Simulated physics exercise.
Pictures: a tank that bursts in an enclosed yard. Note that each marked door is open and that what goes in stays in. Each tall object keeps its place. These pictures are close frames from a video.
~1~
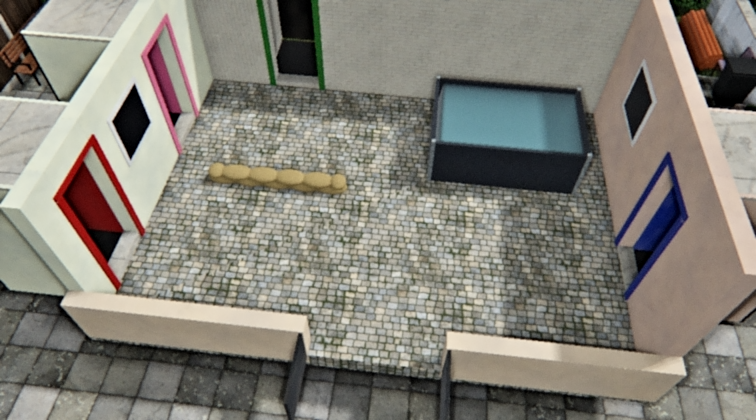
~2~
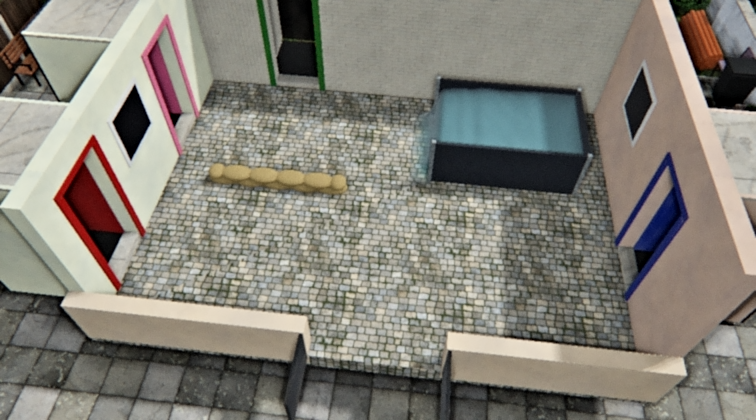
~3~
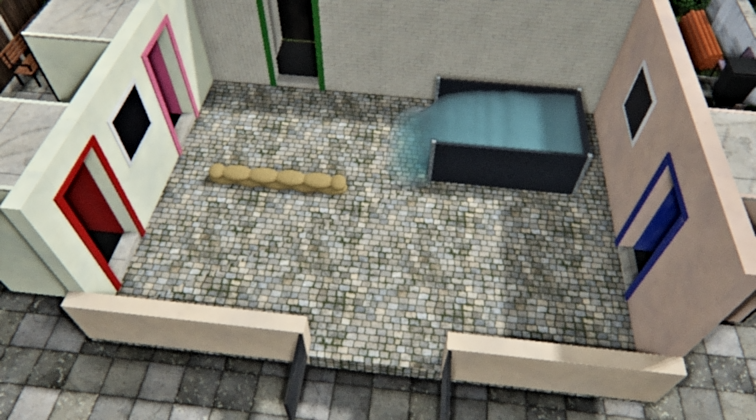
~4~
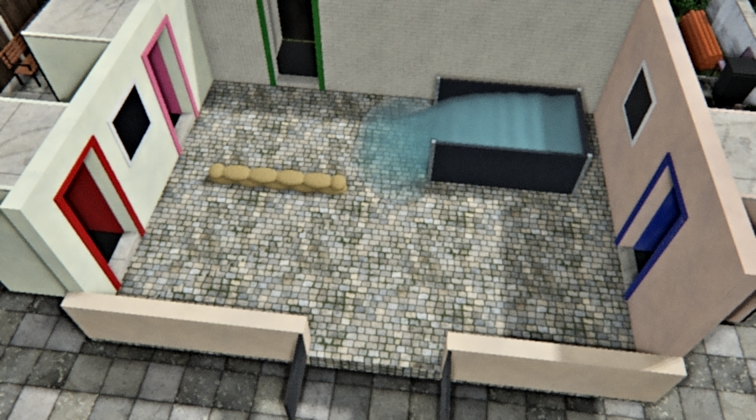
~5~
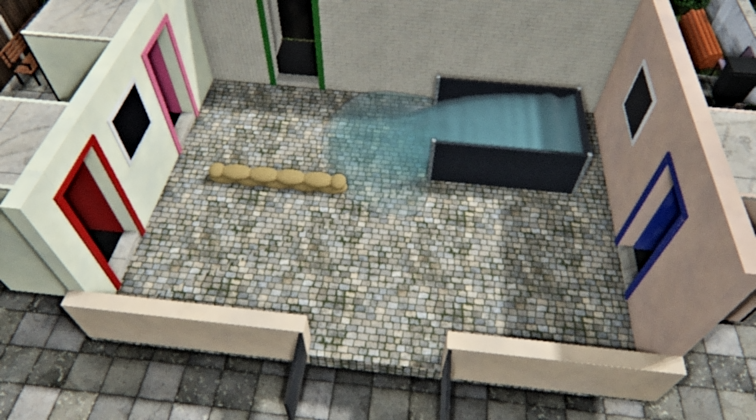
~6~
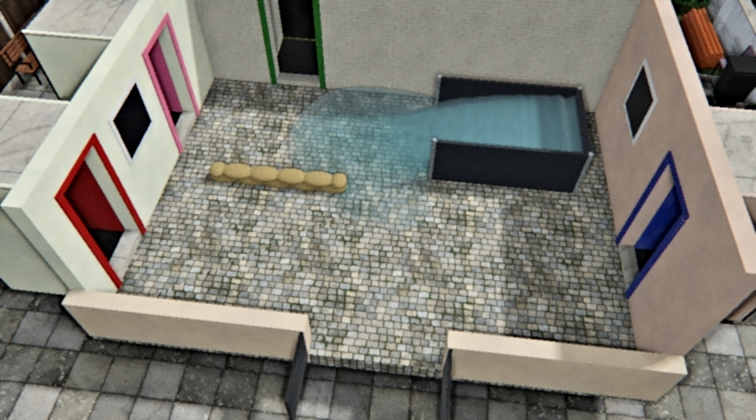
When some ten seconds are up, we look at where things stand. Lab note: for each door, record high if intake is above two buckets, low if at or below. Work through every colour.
Green door: High; blue door: High; pink door: High; red door: Low.
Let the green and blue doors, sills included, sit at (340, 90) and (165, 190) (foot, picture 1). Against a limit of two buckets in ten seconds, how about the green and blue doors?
Then: Green is over, blue lets more in.
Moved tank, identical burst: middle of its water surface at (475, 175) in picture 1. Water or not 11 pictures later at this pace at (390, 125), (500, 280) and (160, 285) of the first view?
As listed: Untouched, untouched, reached.
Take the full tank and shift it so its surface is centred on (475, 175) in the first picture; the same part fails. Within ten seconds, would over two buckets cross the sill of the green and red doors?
Green: Over the limit; red: Over the limit.
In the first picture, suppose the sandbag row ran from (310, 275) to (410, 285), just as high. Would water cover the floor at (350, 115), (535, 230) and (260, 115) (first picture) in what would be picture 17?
Spot one: Drenched; spot two: Still bare; spot three: Drenched.
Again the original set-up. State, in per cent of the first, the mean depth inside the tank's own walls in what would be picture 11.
Around 54 percent, give or take.
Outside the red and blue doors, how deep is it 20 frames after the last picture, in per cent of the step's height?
About 40 %, then 0 %.
A moment on, water covers 35 % of the floor; the green door wet at the sill, nothing in, the blue door not reached, the pink door under two buckets in, the red door not reached.
Next, water covers 45 % of the floor; the green door under two buckets in, the blue door not reached, the pink door far over two buckets in, the red door wet at the sill, nothing in.
Then, water covers 60 % of the floor; the green door under two buckets in, the blue door not reached, the pink door far over two buckets in, the red door wet at the sill, nothing in.
Later, water covers 65 % of the floor; the green door over two buckets in, the blue door not reached, the pink door far over two buckets in, the red door under two buckets in.
In the end, water covers 100 % of the floor; the green door far over two buckets in, the blue door over two buckets in, the pink door far over two buckets in, the red door under two buckets in.
